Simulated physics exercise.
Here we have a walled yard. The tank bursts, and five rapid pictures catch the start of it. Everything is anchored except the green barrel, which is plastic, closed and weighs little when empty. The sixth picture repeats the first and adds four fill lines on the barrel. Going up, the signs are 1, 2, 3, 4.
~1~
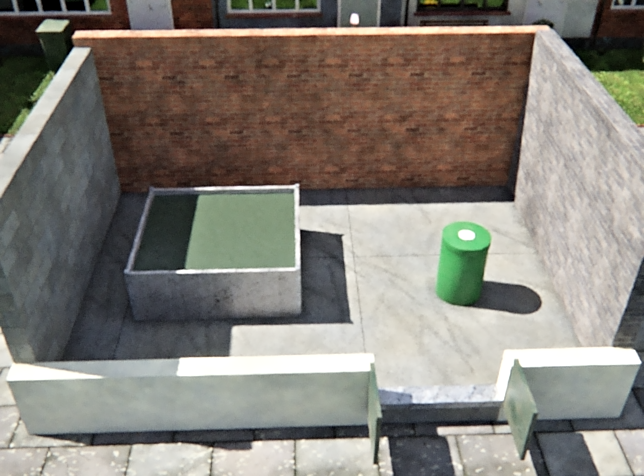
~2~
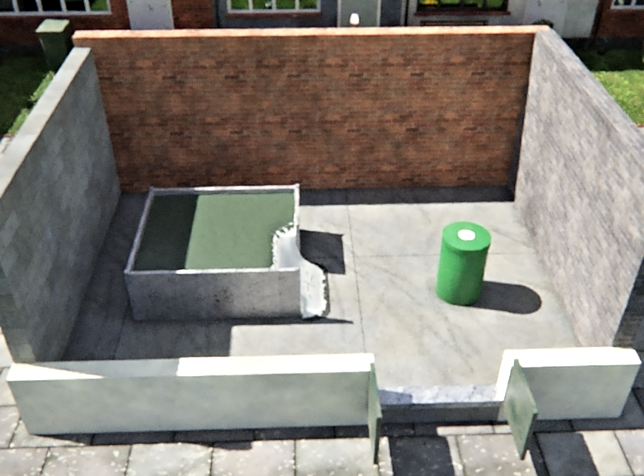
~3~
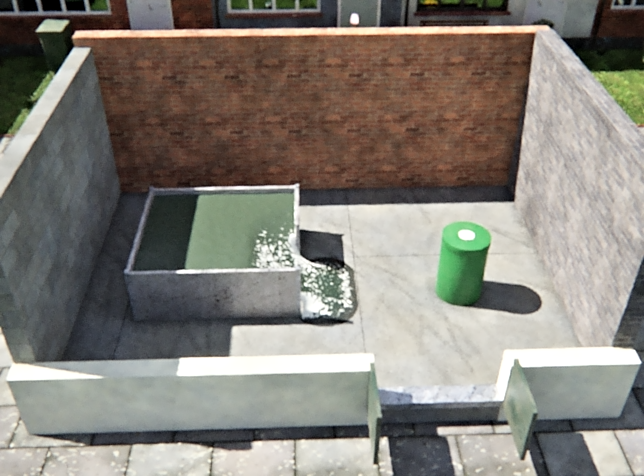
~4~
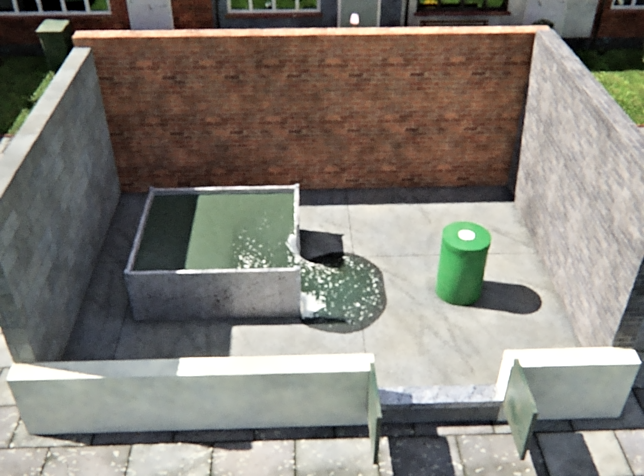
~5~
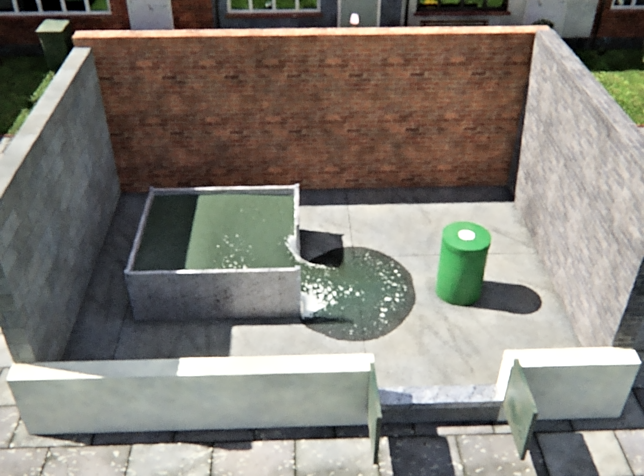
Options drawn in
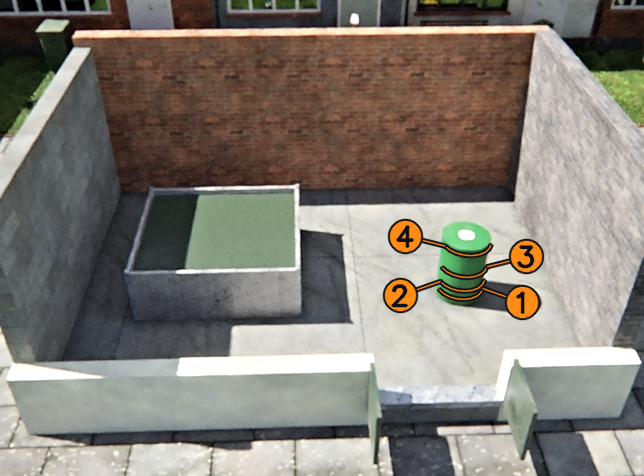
In a walled yard with an open gate, a rectangular tank full of greenish water stands to the left of a green barrel. Water bursts out through the tank's right side in a white, foamy rush, then spreads across the paving in a widening, rounded pool, its edge nearing the unmoving barrel.
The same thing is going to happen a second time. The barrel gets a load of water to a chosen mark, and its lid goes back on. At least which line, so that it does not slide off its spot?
3 will do.
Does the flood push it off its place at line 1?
Yes, that goes wrong.
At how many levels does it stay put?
Two of the four.
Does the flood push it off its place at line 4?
No, not at all.
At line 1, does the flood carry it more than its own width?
Yes, it does.
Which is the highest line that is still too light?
That would be 2.
On the marked copy, 1 at (464, 299); 2 at (465, 291); 3 at (467, 277); 4 at (471, 255); from the bottom up 1, 2, 3, 4.
If 1 is chosen, it is pushed about 3 times its own width away.
If 2 is chosen, it is pushed about its own width away.
If 3 is chosen, it does not move.
If 4 is chosen, it does not move.
